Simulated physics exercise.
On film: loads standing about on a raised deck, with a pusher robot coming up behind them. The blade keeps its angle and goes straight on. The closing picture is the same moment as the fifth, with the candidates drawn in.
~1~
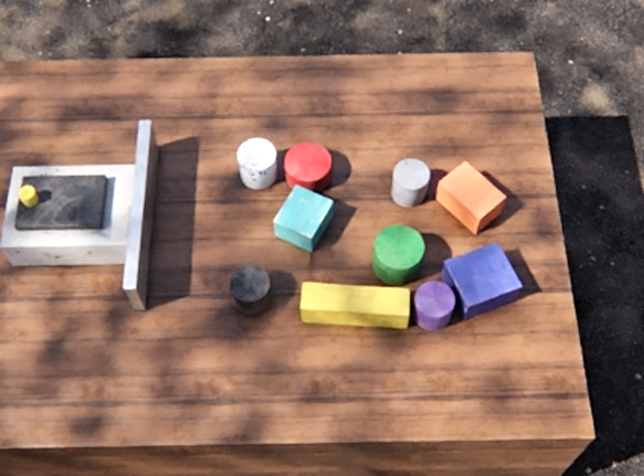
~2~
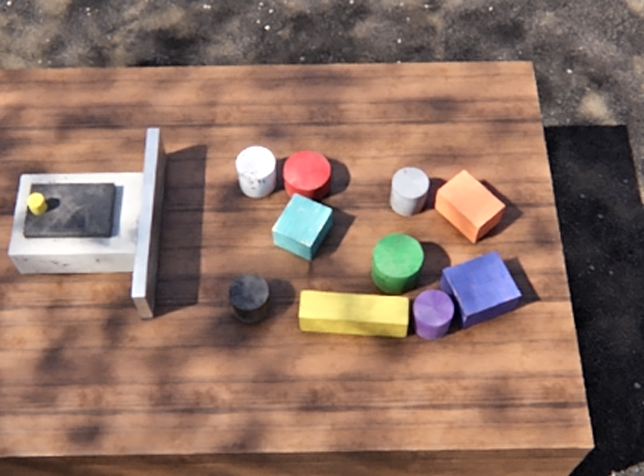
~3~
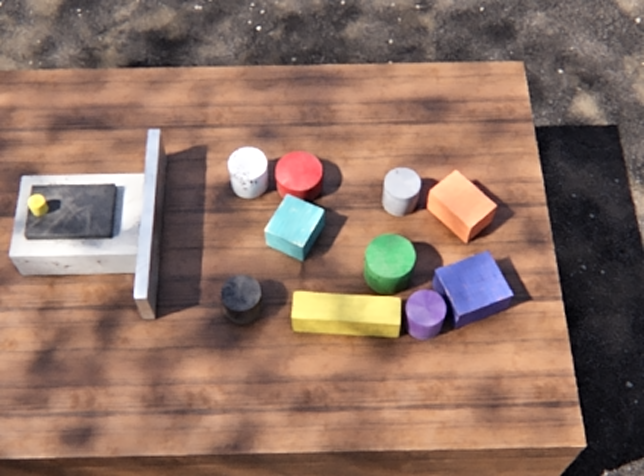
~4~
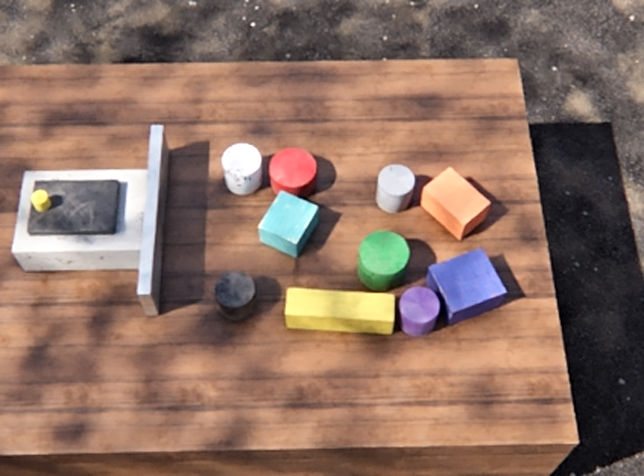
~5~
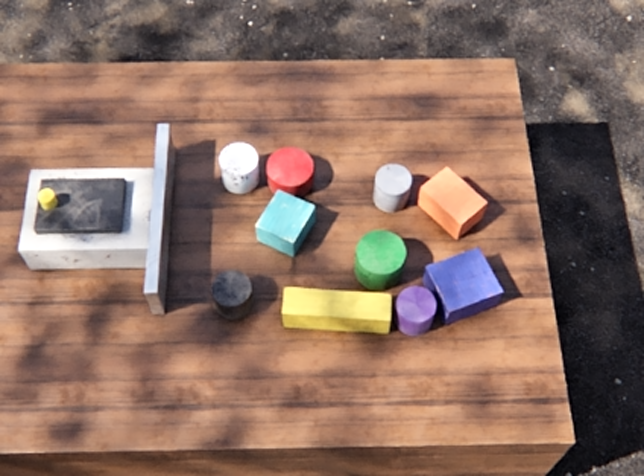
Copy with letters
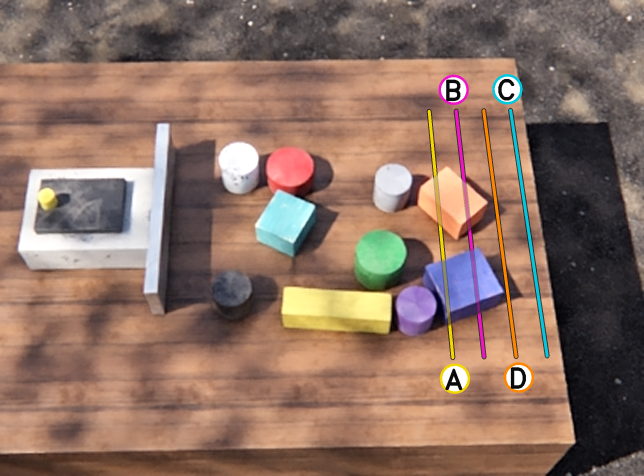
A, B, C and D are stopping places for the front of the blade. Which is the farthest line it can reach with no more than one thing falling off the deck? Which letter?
B.
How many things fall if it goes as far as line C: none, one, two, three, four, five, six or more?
In all, six or more.
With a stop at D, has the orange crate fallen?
Yes.
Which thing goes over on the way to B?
The orange crate.
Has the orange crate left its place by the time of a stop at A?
Yes.
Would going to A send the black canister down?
No.
On the marked copy, A at (440, 225); B at (469, 225); C at (528, 224); D at (499, 224).
Following B. Soon after the start, robot (201, 203); blue crate (469, 286); purple canister (439, 320).
Later, robot (314, 202); orange crate (492, 214); blue crate (487, 295).
In the end, robot (402, 200); orange crate over the edge; green canister (539, 255); one fallen.
As for the rest, A is within the limit but short; C drops eight; D drops three.
